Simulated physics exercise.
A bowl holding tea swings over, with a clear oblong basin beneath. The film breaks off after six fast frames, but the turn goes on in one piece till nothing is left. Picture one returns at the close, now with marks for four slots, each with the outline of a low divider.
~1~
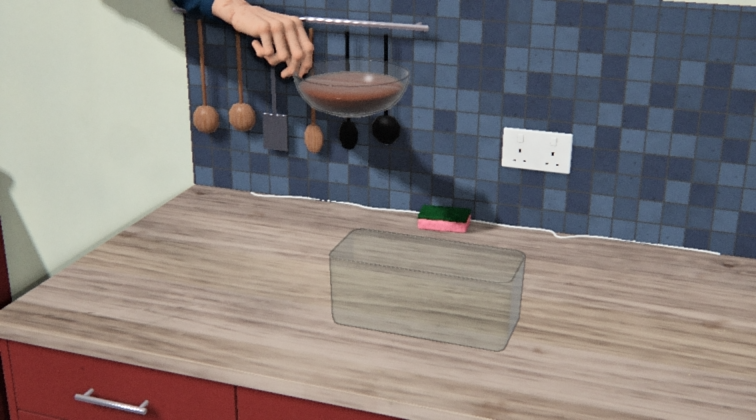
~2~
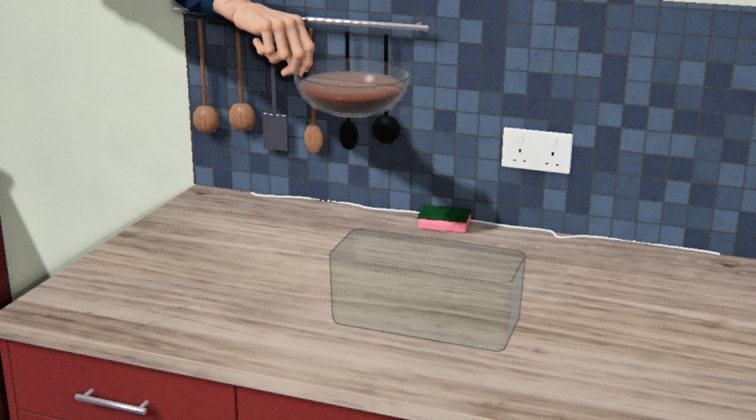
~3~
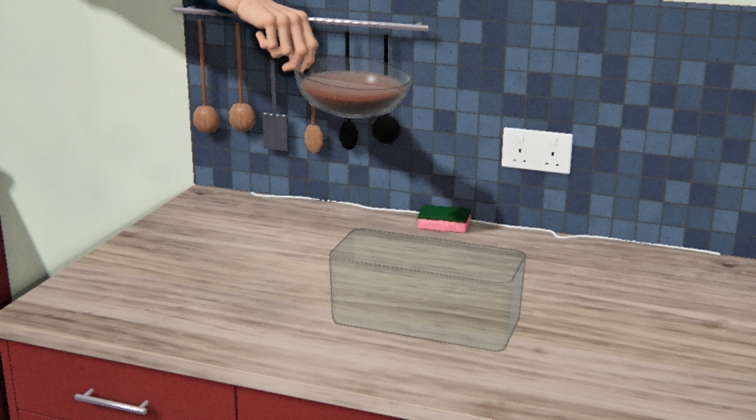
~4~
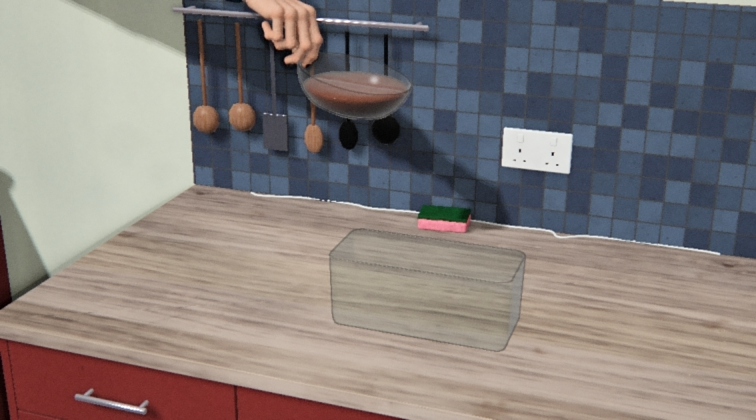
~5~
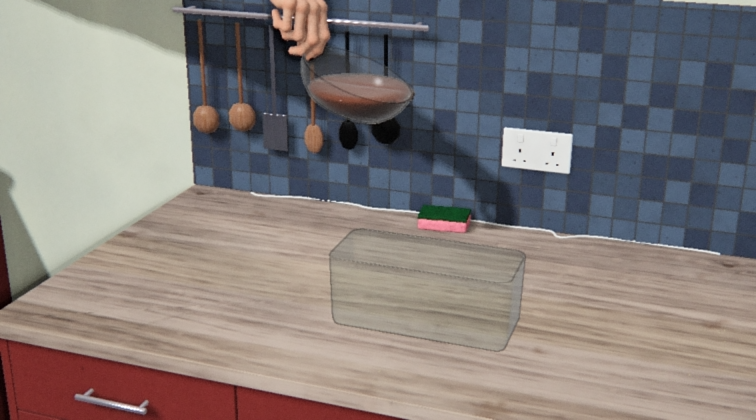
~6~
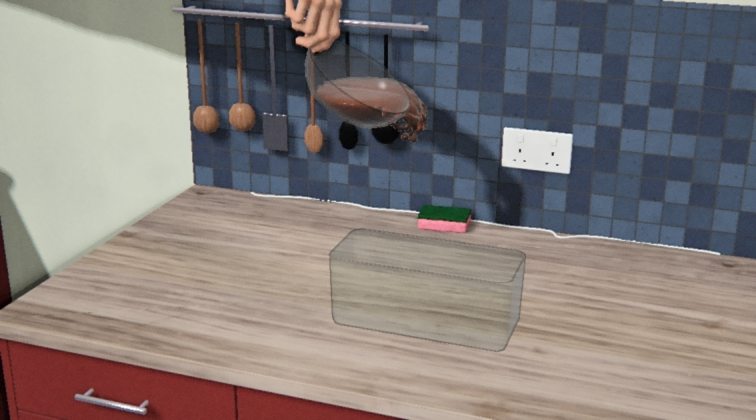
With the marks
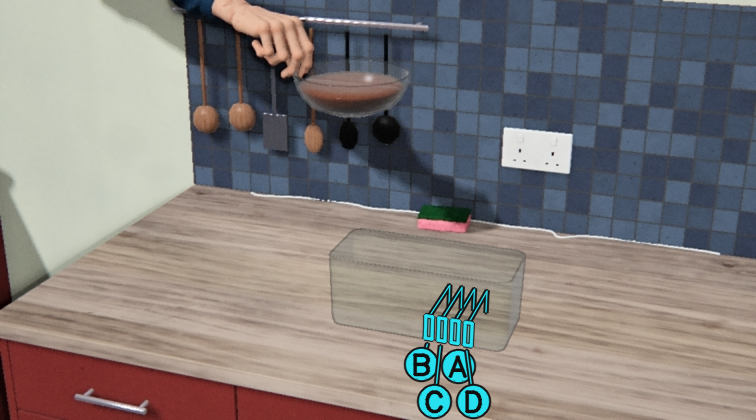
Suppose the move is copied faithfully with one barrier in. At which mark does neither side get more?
C works best here.
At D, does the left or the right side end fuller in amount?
More ends on the left.
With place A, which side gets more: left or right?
The left one.
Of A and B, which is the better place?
That would be B.
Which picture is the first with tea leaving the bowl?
Picture 5.
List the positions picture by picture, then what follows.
In the first picture, upright, lip at (405, 76); basin from (333, 321) to (507, 351); nothing has left yet.
In the second picture, upright, lip at (406, 78); nothing has left yet.
In the third picture, tipped about 6°, lip at (407, 82); nothing has left yet.
In the fourth picture, tipped about 12°, lip at (408, 89); nothing has left yet.
In the fifth picture, tipped about 22°, lip at (408, 98); tea is over the lip, down to (408, 98).
In the sixth picture, tipped about 32°, lip at (406, 109); tea is over the lip, down to (415, 140).
In cyan, A at (453, 348); B at (427, 343); C at (440, 346); D at (466, 350).
If A is chosen, about 72 % ends left of the wall and 23 % right of it; 4 % is lost outside.
If B is chosen, about 35 % ends left of the wall and 61 % right of it; 4 % is lost outside.
If C is chosen, about 50 % ends left of the wall and 46 % right of it; 4 % is lost outside.
If D is chosen, about 89 % ends left of the wall and 6 % right of it; 5 % is lost outside.
